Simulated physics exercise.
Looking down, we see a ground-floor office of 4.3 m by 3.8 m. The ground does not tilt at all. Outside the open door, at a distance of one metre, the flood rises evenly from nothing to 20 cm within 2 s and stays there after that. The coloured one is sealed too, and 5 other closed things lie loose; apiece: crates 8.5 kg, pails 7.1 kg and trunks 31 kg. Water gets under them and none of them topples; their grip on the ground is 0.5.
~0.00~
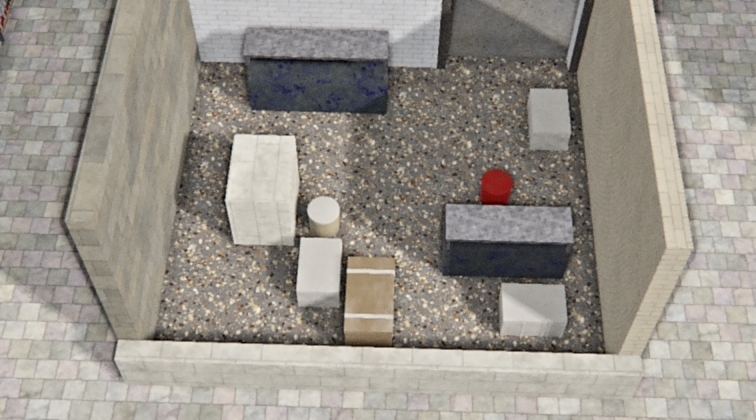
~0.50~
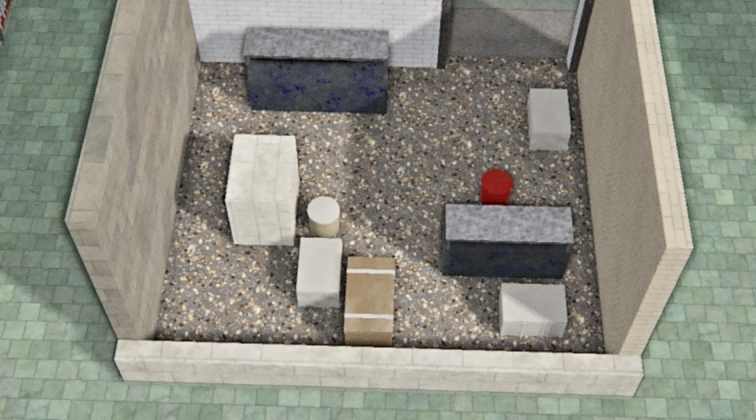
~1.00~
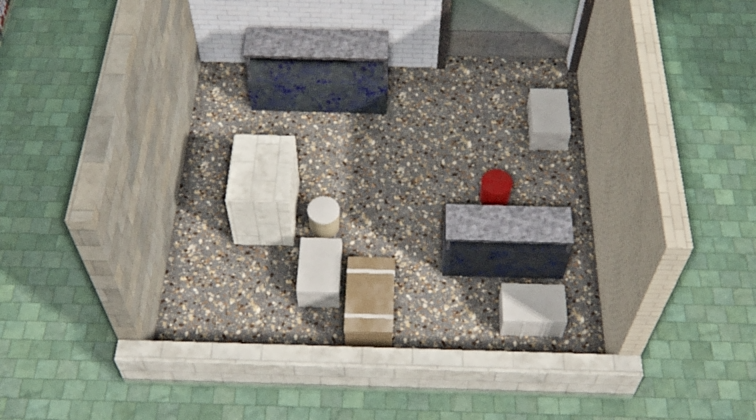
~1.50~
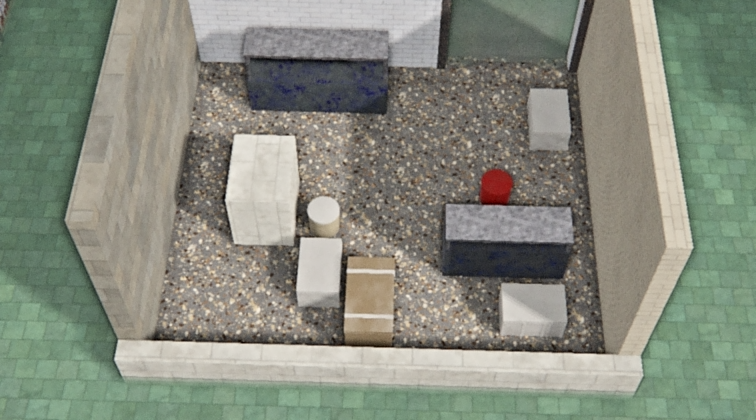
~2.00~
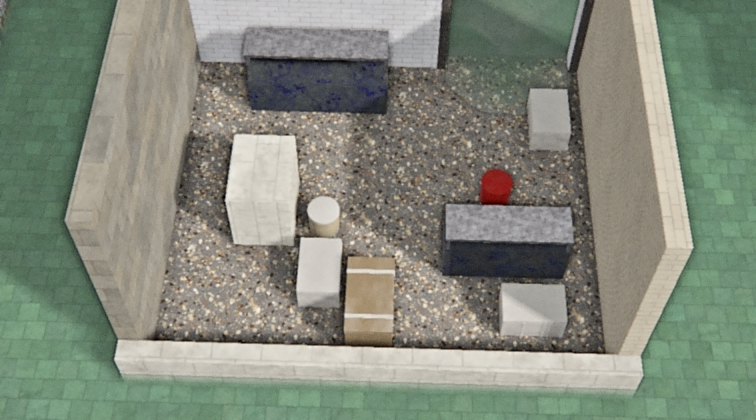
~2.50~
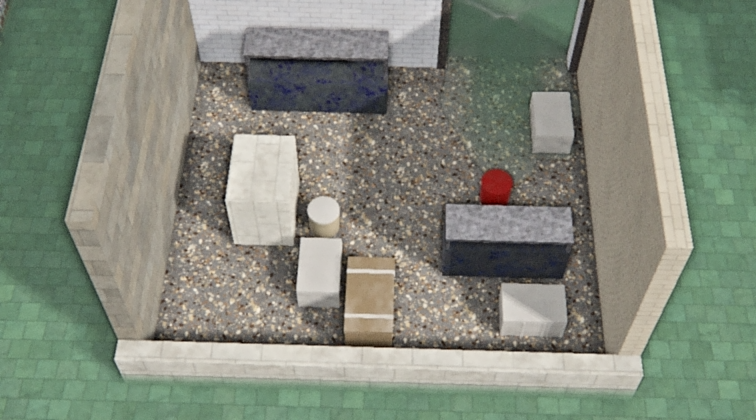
Greenish water spread over the paving outside a walled room, deepened there, then slipped in through the open doorway and crept across the speckled floor toward the red pail, while the things inside barely moved.
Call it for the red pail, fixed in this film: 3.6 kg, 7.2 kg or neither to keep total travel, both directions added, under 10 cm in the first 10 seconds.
Neither.
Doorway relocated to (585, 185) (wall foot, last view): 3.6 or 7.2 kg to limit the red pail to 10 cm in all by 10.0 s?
Lab note: Both masses insufficient.
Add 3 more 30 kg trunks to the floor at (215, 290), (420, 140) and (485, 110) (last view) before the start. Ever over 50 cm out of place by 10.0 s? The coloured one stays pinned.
In that order: Within it, beyond it, beyond it.
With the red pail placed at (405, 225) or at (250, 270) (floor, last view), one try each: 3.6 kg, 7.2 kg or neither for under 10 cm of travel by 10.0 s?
The first time both options come up short; the second time both options come up short.
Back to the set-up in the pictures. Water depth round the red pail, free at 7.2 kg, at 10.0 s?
Depth: Approx. 10 cm.
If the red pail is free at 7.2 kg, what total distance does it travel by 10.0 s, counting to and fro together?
Close to 400 cm, all told.
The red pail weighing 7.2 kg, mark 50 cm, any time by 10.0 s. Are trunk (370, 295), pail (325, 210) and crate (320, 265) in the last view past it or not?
The three come out not as far, further, further, in that order.
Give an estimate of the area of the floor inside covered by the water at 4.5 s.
Roughly 8.5 m2.
After 3.5 s the red pail would be 40 cm from its start with 3.6 kg and 30 cm from its start with 7.2 kg; 5 cm of water round it then.
After 4.5 s the red pail would be 48 cm from its start with 3.6 kg and 50 cm from its start with 7.2 kg; 12 cm of water round it then.
After 7.0 s the red pail would be 189 cm from its start with 3.6 kg and 184 cm from its start with 7.2 kg; 12 cm of water round it then.
After 10.0 s the red pail would be 336 cm from its start with 3.6 kg and 317 cm from its start with 7.2 kg; 10 cm of water round it then.
